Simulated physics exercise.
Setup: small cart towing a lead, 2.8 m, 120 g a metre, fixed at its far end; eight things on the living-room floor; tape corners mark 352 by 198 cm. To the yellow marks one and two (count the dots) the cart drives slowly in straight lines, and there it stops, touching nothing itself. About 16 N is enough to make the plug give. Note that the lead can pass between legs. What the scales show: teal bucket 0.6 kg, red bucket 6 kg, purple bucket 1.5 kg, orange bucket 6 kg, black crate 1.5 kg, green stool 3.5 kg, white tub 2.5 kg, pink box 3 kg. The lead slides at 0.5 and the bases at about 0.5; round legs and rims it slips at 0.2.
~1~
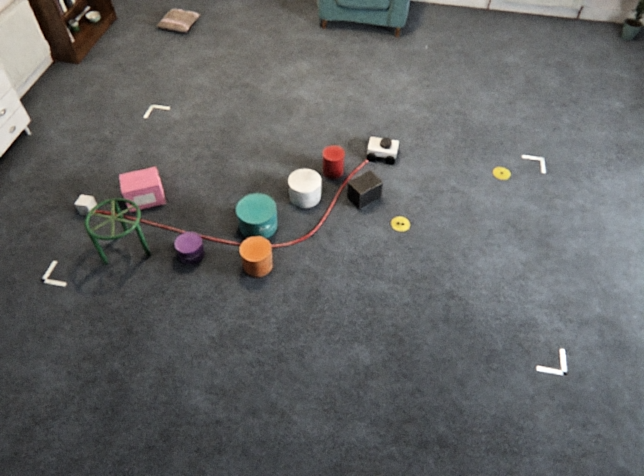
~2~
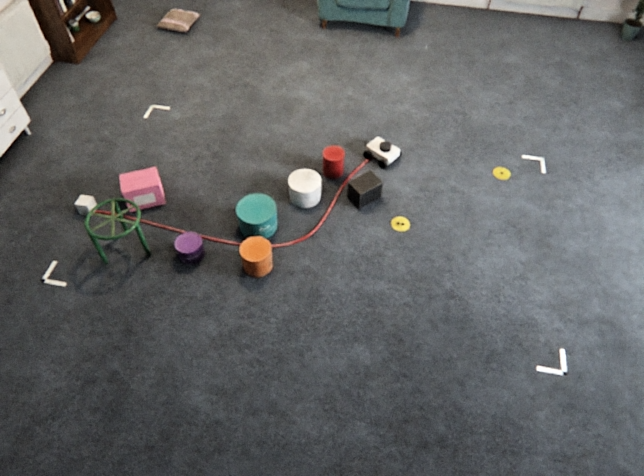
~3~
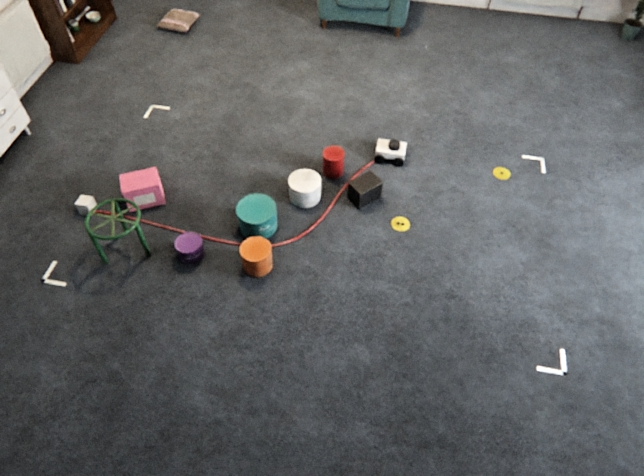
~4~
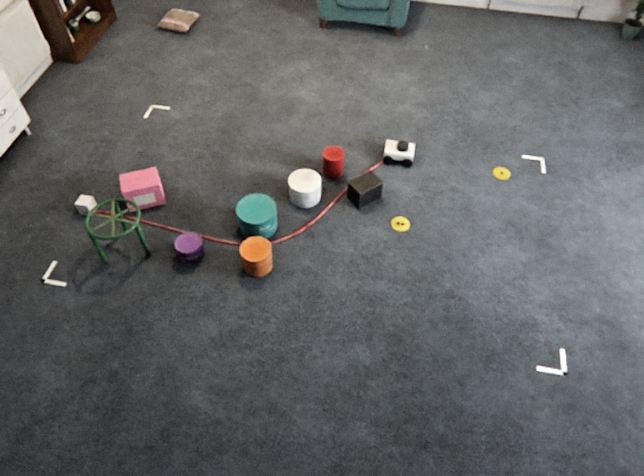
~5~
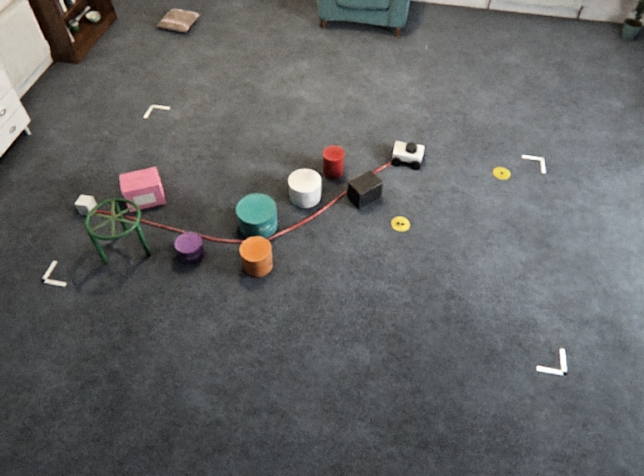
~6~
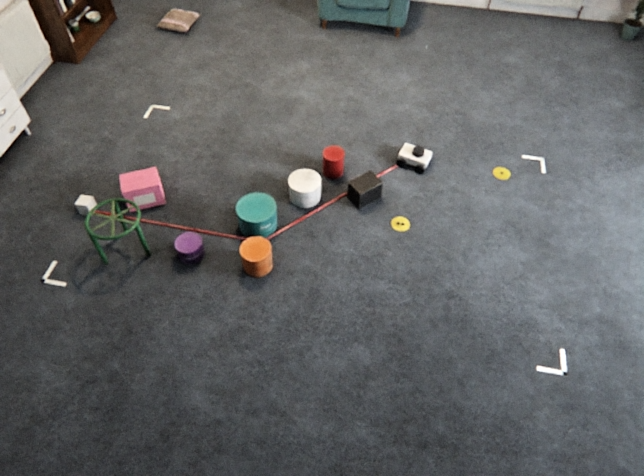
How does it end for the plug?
The plug ends up out of the socket.
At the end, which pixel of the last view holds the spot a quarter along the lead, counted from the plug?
Roughly at (261, 211).
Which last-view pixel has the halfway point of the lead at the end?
About (344, 201).
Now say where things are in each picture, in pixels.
Orange bucket (255, 249); teal bucket (256, 208); red bucket (334, 153); marks (502, 174) (400, 224); lead runs through (324, 219); cart (376, 153), in the first picture.
Cart (377, 154), in the second picture.
Cart (384, 155), in the third picture.
Cart (392, 156), in the fourth picture.
Cart (401, 157), in the fifth picture.
Orange bucket (255, 249); teal bucket (256, 207); red bucket (334, 153); lead runs through (193, 230) (325, 206); cart (408, 160), in the sixth picture.
Next, cart at (467, 167), plug out; teal bucket 30 cm off its start.
Then, cart at (485, 181), plug out; teal bucket 30 cm off its start.
After that, cart at (440, 203), plug out; teal bucket 30 cm off its start at (257, 178).
Later, cart at (401, 223), plug out; teal bucket 30 cm off its start.
At the end, cart at (401, 223), plug out; teal bucket 30 cm off its start at (257, 178).
